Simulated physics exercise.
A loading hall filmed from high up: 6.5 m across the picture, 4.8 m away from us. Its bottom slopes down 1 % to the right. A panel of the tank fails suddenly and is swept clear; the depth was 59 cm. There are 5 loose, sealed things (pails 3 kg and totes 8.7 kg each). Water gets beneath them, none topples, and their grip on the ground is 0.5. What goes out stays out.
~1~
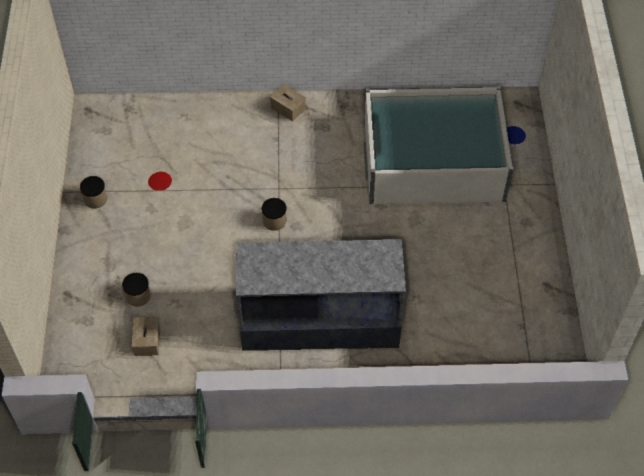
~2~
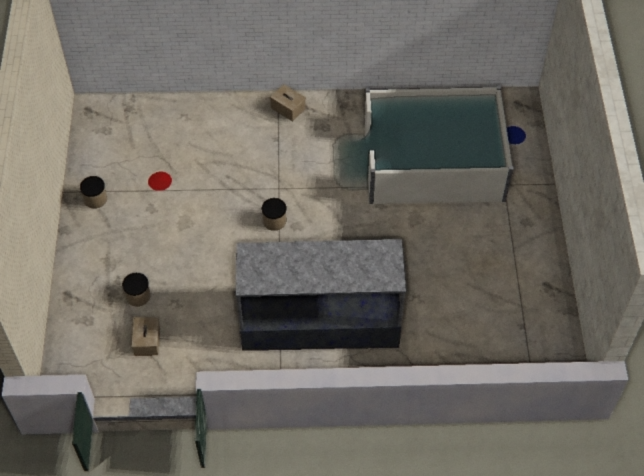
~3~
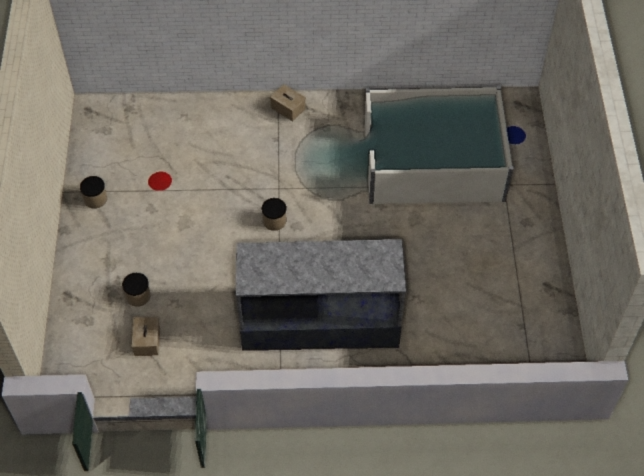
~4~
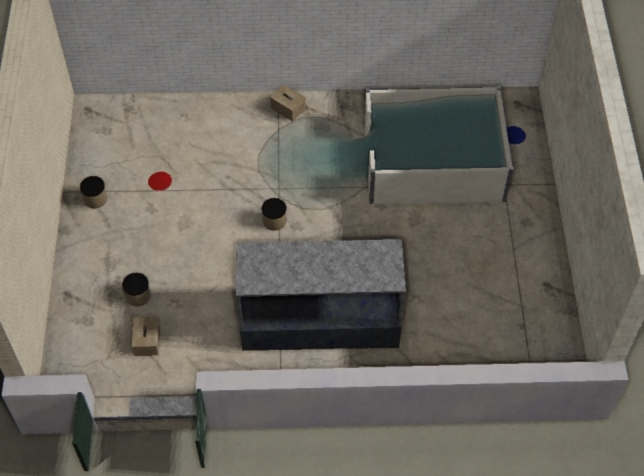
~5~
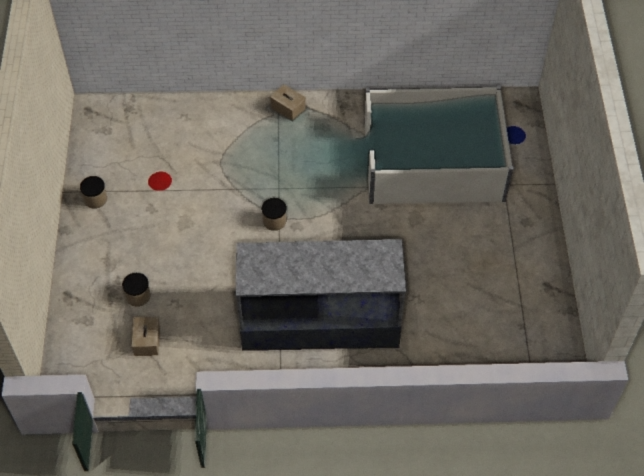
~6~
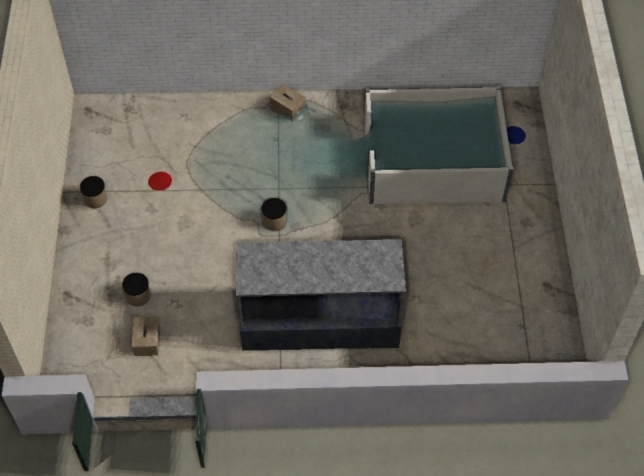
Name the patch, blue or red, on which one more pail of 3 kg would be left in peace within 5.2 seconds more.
Put it on blue.
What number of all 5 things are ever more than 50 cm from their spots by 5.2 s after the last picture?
I count 5.
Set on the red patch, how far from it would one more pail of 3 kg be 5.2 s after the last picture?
About 200 cm.
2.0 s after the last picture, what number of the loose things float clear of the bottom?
I count 2.
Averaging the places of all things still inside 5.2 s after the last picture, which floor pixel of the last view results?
Near (154, 335).
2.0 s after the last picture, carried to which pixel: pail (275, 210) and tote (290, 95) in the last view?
Near (170, 324) and (157, 97).
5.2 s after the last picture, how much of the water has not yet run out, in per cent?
About 96 per cent.
Then, 0.5 s after the last picture on blue it would be 0 cm off in 0 cm of water; on red it would be 21 cm off in 3 cm of water.
Then, 2.0 s after the last picture on blue it would be 0 cm off in 0 cm of water; on red it would be 103 cm off in 12 cm of water.
Then, 3.4 s after the last picture on blue it would be 0 cm off in 0 cm of water; on red it would be 88 cm off in 9 cm of water.
Then, 5.2 s after the last picture on blue it would be 0 cm off in 0 cm of water; on red it would be 192 cm off in 6 cm of water.
